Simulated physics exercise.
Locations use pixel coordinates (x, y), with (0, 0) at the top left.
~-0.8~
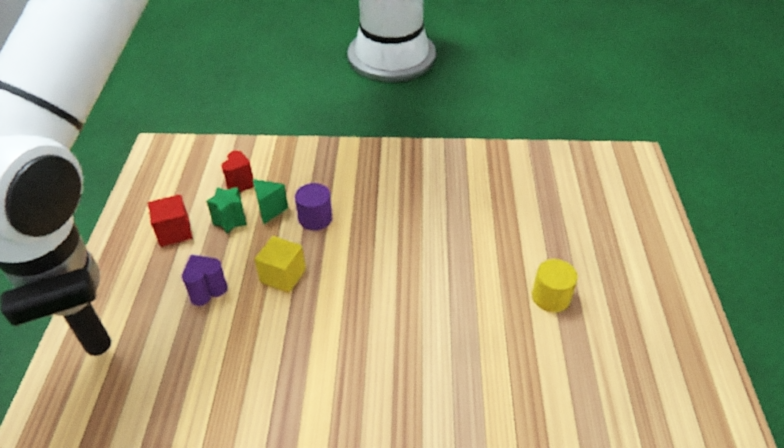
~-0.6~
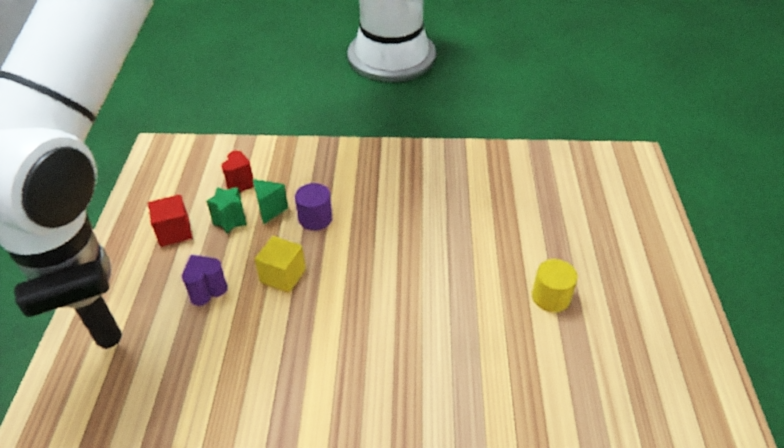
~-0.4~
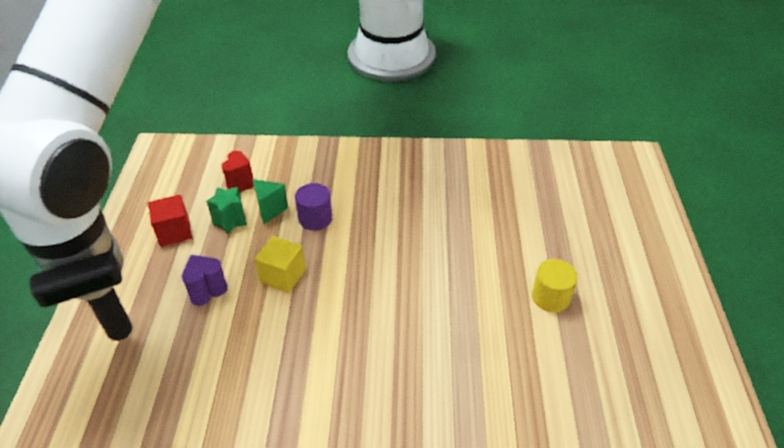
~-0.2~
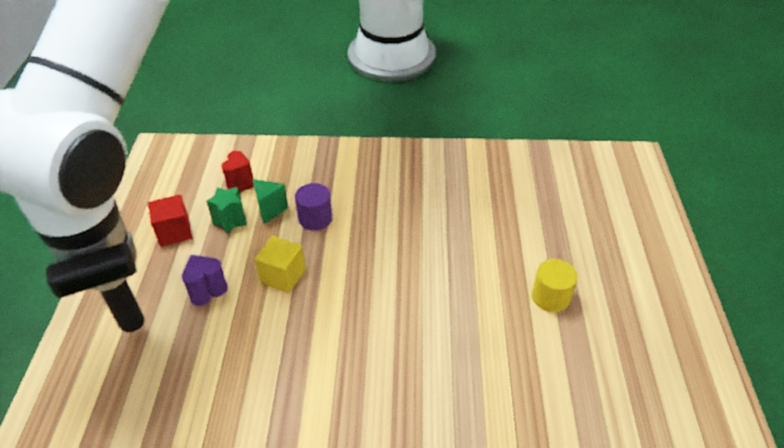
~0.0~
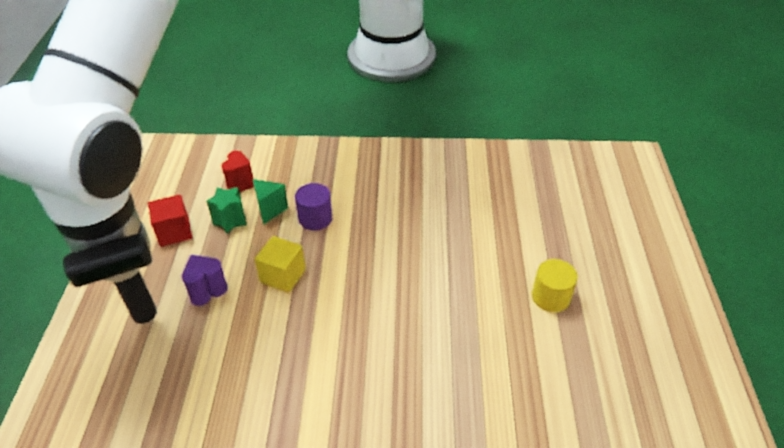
A white robot arm with a black stick reaches over the left side of a striped wooden table on a green floor, seen from above at a fixed angle. Red, green, purple and yellow blocks sit grouped at the left, with a yellow cylinder alone at the right. The stick slides slightly right and away from the viewer, nearing the purple heart, while every block stays still.
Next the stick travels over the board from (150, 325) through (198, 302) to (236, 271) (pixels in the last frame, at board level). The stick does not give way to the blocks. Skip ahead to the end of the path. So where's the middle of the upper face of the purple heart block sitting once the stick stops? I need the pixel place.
It should be at about (239, 226).
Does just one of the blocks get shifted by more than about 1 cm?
Yes, it checks out.
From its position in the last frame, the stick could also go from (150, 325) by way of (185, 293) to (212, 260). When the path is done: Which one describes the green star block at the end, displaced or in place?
Left where it is.
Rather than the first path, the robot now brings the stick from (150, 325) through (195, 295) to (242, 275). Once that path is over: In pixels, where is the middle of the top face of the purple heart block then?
By then it is at (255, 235).
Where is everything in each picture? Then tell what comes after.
Tip of the stick (99, 346), middles of tops, purple heart block (200, 267), yellow square block (278, 252), in the first picture.
Stick (110, 339), nothing pushed, in the second picture.
Stick (121, 332), nothing pushed, in the third picture.
Stick (133, 324), nothing pushed, in the fourth picture.
Stick (145, 315), purple heart block (200, 267), yellow square block (278, 252), in the fifth picture.
On the path given first. One third of the way, stick (179, 300); nothing pushed yet.
Two thirds of the way, stick (209, 281); purple heart block (224, 246), turned 20° anticlockwise.
At the end, stick (233, 261); purple heart block (239, 226), turned 50° anticlockwise; yellow square block unmoved.
